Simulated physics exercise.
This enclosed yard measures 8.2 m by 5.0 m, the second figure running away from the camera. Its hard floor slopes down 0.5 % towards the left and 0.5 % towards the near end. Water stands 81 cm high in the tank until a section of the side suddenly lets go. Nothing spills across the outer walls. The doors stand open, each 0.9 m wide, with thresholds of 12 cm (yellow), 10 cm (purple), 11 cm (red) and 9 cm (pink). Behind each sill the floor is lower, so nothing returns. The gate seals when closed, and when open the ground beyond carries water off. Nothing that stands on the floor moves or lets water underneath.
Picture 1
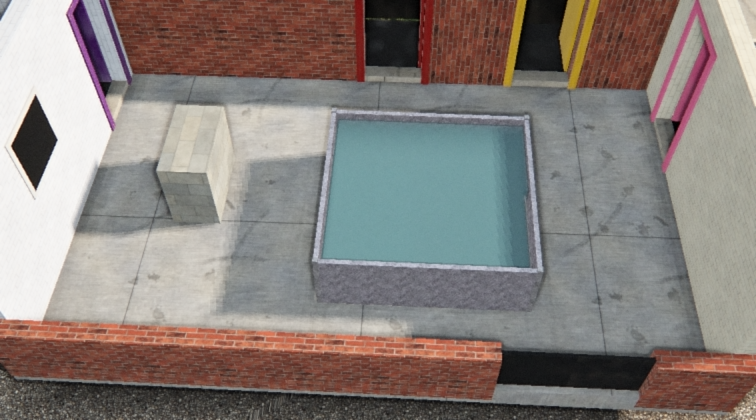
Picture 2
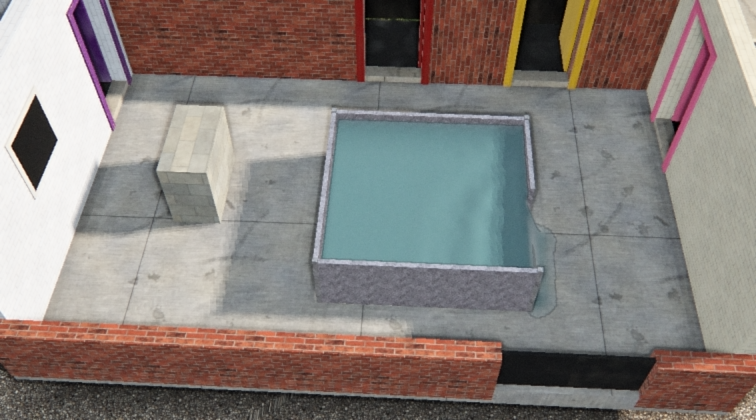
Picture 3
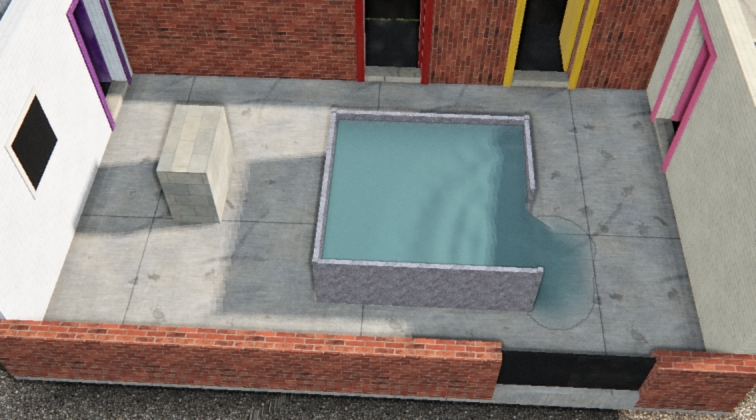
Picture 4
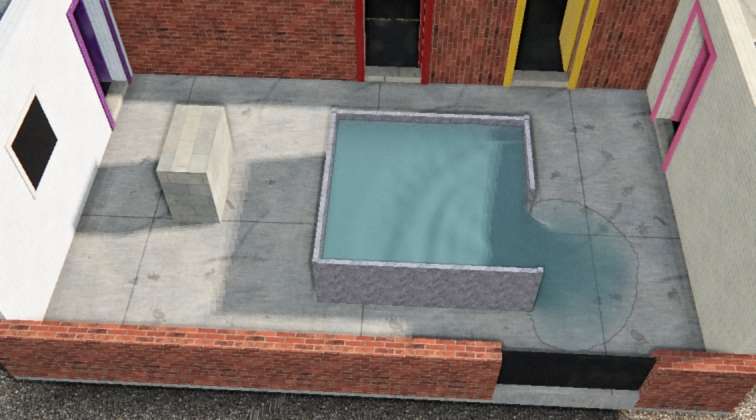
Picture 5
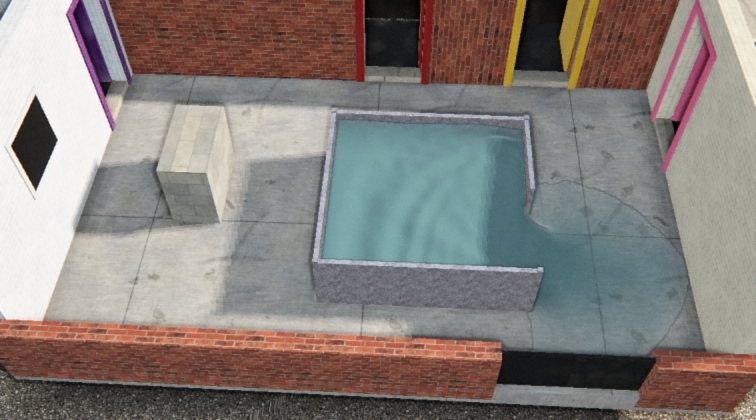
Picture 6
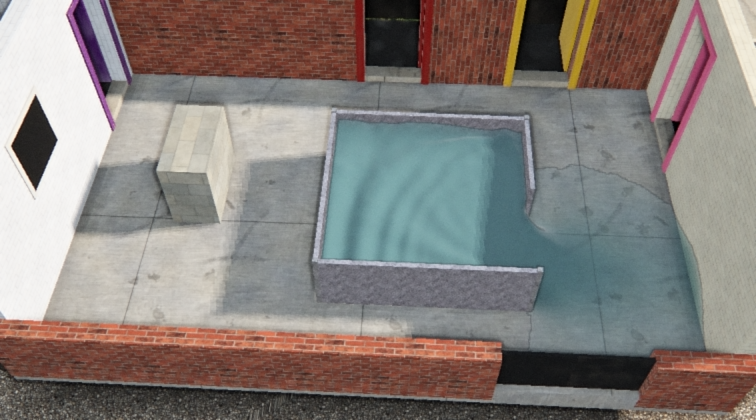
Walled yard with coloured doorways, still water in a square tank pouring out through its right side and spreading across the concrete.
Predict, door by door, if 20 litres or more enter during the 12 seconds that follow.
Within that time: At the yellow door it passes the limit; at the purple door it exceeds the limit; at the red door it does not reach the limit; at the pink door it goes over the limit.
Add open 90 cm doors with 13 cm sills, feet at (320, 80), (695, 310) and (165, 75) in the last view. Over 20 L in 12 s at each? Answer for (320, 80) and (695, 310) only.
In turn: Under, above.
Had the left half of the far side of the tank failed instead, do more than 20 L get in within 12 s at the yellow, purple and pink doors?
Against that limit: Yellow not over, purple over, pink above.
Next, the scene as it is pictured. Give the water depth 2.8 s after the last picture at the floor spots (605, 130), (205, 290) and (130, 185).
In that order: 10, 0 and 0 cm.
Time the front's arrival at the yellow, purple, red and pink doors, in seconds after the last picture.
Yellow 1.6 s, purple 5.0 s, red 2.6 s, pink 0.5 s.
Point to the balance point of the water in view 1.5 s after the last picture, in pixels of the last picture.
Near (501, 243).
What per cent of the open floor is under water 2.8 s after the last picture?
Some 45 per cent of it.
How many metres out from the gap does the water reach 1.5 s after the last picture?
About 4.0 m.
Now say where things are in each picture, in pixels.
Still water, 81 cm deep, in the tank at (428, 188), in the first picture.
The front is at (534, 312), 0.7 m from the gap at (527, 253); 0.4 m2 of floor is under water; 81 cm left at the back of the tank, in the second picture.
The front is at (581, 234), 1.0 m from the gap at (526, 256); 1.2 m2 of floor is under water; 81 cm left at the back of the tank, in the third picture.
Water pours out at (526, 257) and has run 1.5 m, to (628, 250); typically 10 cm deep outside, 81 cm at the tank's back, in the fourth picture.
The front is at (681, 264), 2.1 m from the gap at (526, 258); 4.4 m2 of floor is under water; 81 cm left at the back of the tank, in the fifth picture.
The front is at (704, 345), 2.4 m from the gap at (526, 257); 6.0 m2 of floor is under water; 79 cm left at the back of the tank, in the sixth picture.
Then, 0.7 s after the last picture water covers 20 % of the floor and is deepest (63 cm) near (686, 380); yellow door not reached, purple door not reached, red door not reached, pink door 10 cm at the sill, 0 L in.
Then, 1.5 s after the last picture water covers 25 % of the floor and is deepest (52 cm) near (640, 289); yellow door not reached, purple door not reached, red door not reached, pink door 12 cm at the sill, 1 L in.
Then, 2.8 s after the last picture water covers 45 % of the floor and is deepest (38 cm) near (702, 381); yellow door 22 cm at the sill, 14 L in, purple door not reached, red door 4 cm at the sill, 0 L in, pink door 13 cm at the sill, 9 L in.
Then, 6.3 s after the last picture water covers 95 % of the floor and is deepest (23 cm) near (117, 119); yellow door 17 cm at the sill, 105 L in, purple door 21 cm at the sill, 27 L in, red door 8 cm at the sill, 0 L in, pink door 13 cm at the sill, 59 L in.
Then, 11.3 s after the last picture water covers 95 % of the floor and is deepest (20 cm) near (195, 344); yellow door 9 cm at the sill, 126 L in, purple door 18 cm at the sill, 262 L in, red door 7 cm at the sill, 0 L in, pink door 11 cm at the sill, 101 L in.
